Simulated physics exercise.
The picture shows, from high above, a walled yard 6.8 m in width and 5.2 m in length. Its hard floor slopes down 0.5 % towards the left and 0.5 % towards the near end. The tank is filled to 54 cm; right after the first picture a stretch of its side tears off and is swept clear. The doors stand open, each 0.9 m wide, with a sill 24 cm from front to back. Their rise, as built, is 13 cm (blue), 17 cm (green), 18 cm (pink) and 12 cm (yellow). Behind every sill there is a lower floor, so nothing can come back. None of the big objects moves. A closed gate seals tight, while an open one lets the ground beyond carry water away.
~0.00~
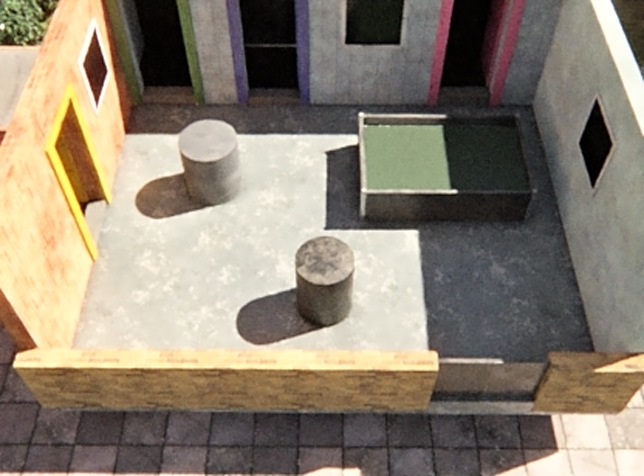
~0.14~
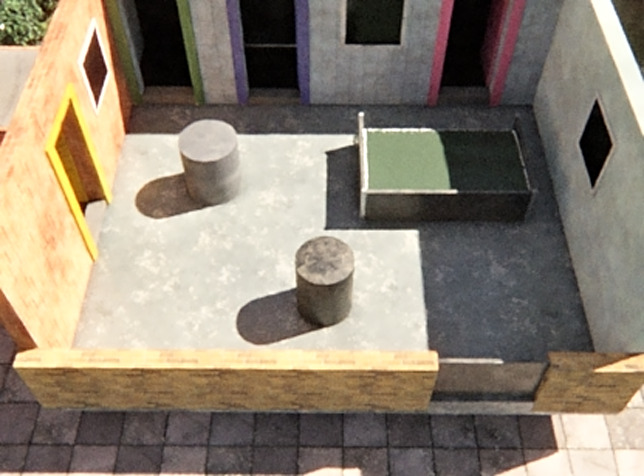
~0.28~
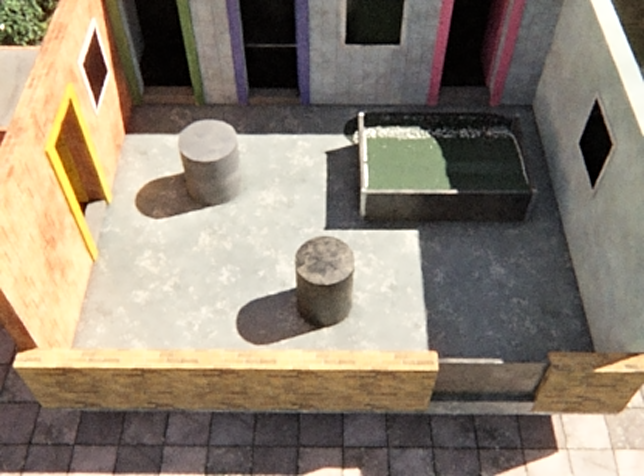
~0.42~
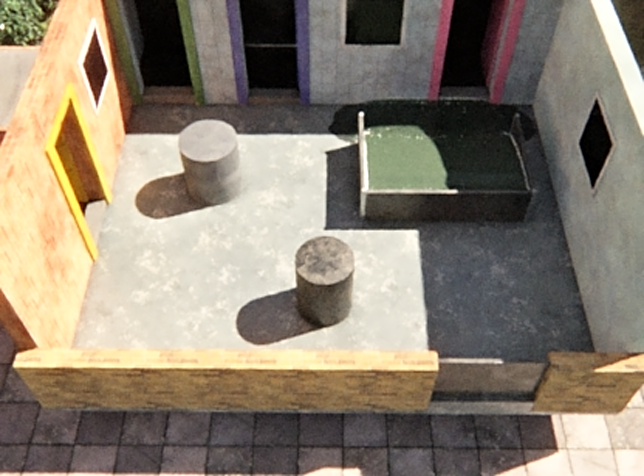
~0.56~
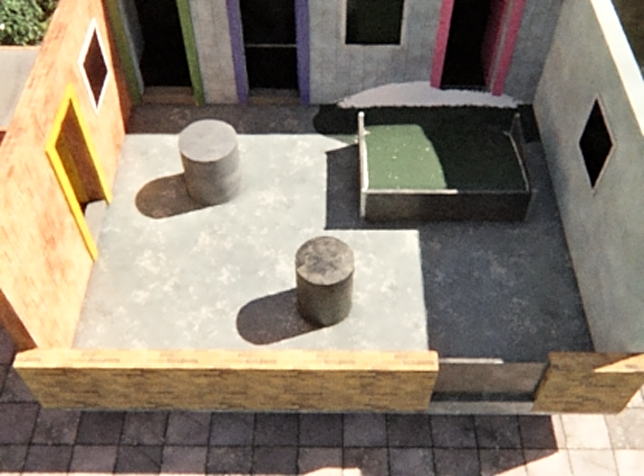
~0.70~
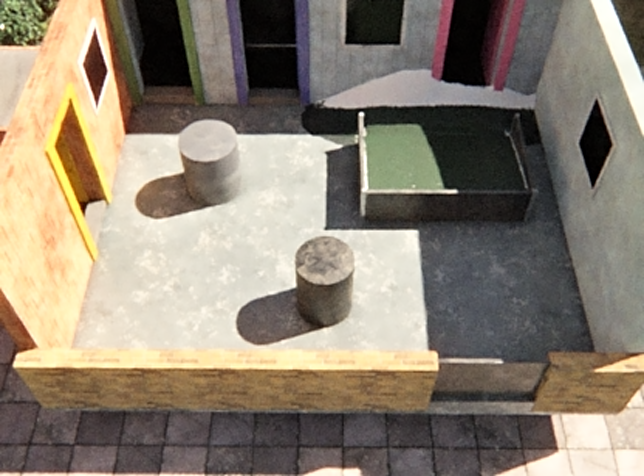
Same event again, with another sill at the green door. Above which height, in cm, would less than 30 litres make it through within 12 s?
Above roughly 7 cm.
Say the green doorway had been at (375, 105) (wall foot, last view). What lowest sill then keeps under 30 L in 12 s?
It needs roughly 29 cm.
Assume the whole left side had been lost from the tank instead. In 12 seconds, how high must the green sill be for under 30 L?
Then it needs around 17 cm.
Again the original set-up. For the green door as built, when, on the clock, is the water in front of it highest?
I'd say near 4.5 seconds.
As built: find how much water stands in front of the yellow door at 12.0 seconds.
You'd measure close to 6.0 cm there.
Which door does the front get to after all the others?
Last in order comes the yellow door.
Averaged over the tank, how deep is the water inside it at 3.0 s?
Around 16 centimetres.
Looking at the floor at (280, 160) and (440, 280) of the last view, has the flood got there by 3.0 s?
Taking them in turn, they come out submerged and spared.
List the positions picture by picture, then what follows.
The first frame shows the tank at (443, 156) is whole and still, 54 cm deep; the green door at (159, 56) is dry.
In the second frame, water pours out on the far side and has run 0.3 m, to a hidden place; about 7 cm deep outside, 54 cm at the back.
In the third frame, the gap is on the far side, the front 0.7 m out at a hidden place; the back of the tank holds 54 cm.
In the fourth frame, water pours out on the far side and has run 1.0 m, to (504, 105); about 10 cm deep outside, 50 cm at the back.
In the fifth frame, the gap is on the far side, the front 1.2 m out at (437, 90); the back of the tank holds 46 cm.
In the sixth frame, the gap is on the far side, the front 1.3 m out at (309, 105); the back of the tank holds 45 cm; 2.4 m in a straight line remain to the green door at (159, 56).
After 1.4 s water covers 15 % of the floor, deepest (38 cm) near (409, 110); it has not reached the green door.
After 3.0 s water covers 40 % of the floor, deepest (24 cm) near (120, 155); 4 cm at the green door, 0 litres in over its 17 cm sill.
After 12.0 s water covers 90 % of the floor, deepest (10 cm) near (307, 345); 5 cm at the green door, 0 litres in over its 17 cm sill.
At the green door as built, the water arrived by 1.9 s and peaked near 13 cm at 4.6 s.
With a sill of 6 cm, 46 litres would have come in within the 12 s; with 8.5 cm, 15 litres. So under 30 litres takes about 7 cm.
